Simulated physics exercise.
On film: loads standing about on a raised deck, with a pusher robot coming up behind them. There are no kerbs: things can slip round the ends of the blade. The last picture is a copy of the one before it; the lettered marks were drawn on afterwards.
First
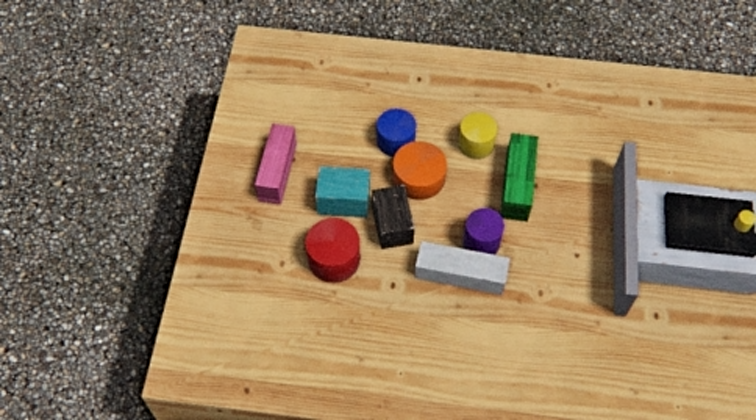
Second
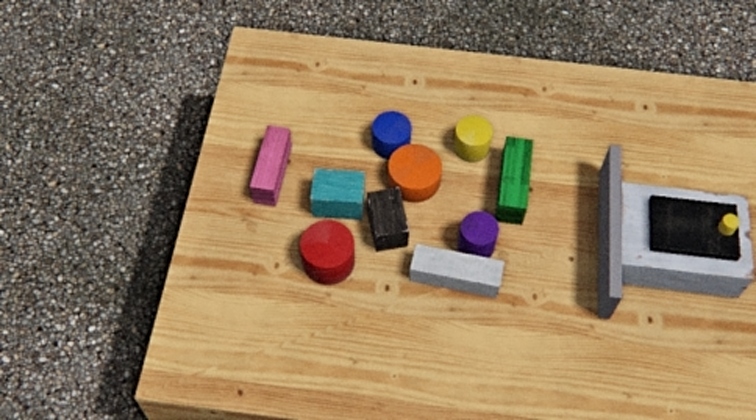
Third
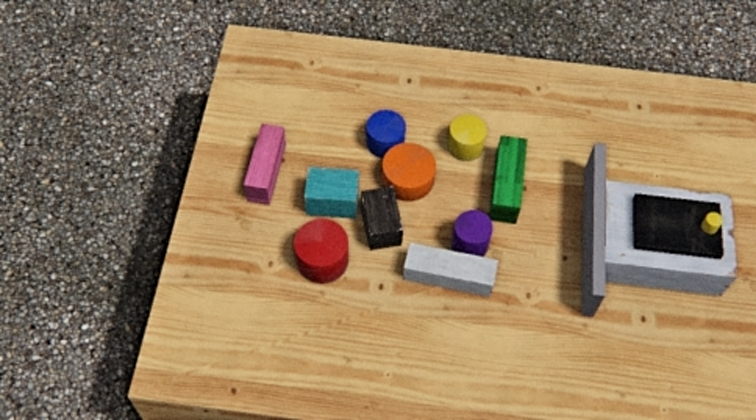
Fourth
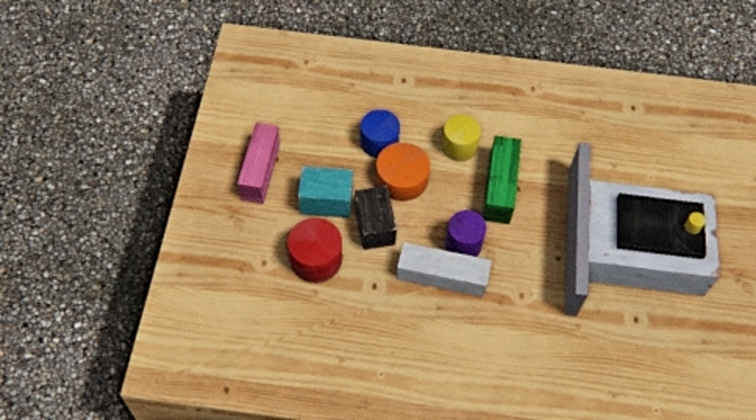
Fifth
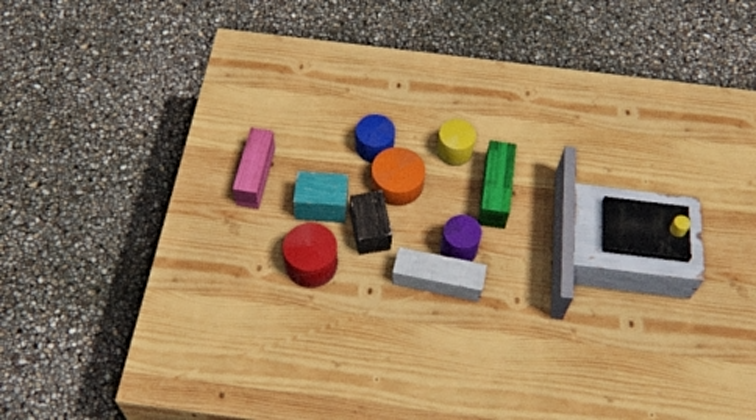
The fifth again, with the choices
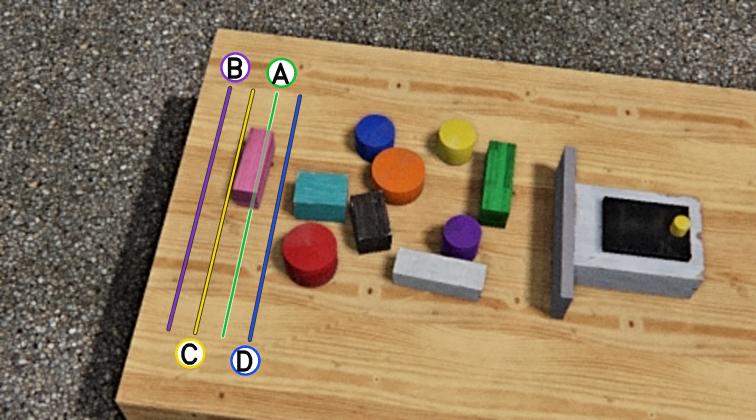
On a wooden deck above grey, gravelly ground, ten coloured blocks and cylinders stand clustered and unmoving relative to one another, while a grey pusher machine with a wide front plate moves slowly left toward them from the right.
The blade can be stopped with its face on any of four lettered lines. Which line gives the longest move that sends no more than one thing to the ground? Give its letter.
D is the last line within the limit.
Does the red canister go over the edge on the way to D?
Yes.
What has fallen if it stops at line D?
The red canister goes over.
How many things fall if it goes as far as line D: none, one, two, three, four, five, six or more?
By then, one.
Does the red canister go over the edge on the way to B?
By then, yes.
On the marked copy, A at (252, 206); B at (202, 199); C at (226, 203); D at (277, 209).
Taking D. A third of the way, robot (532, 214); yellow canister (421, 132); white bar (403, 274).
Two thirds of the way, robot (428, 201); red canister (229, 244); pink stick (250, 166).
When it is over, robot (349, 192); red canister over the edge; pink stick (187, 150); one fallen.
As for the rest, A drops two; B drops six; C drops four.
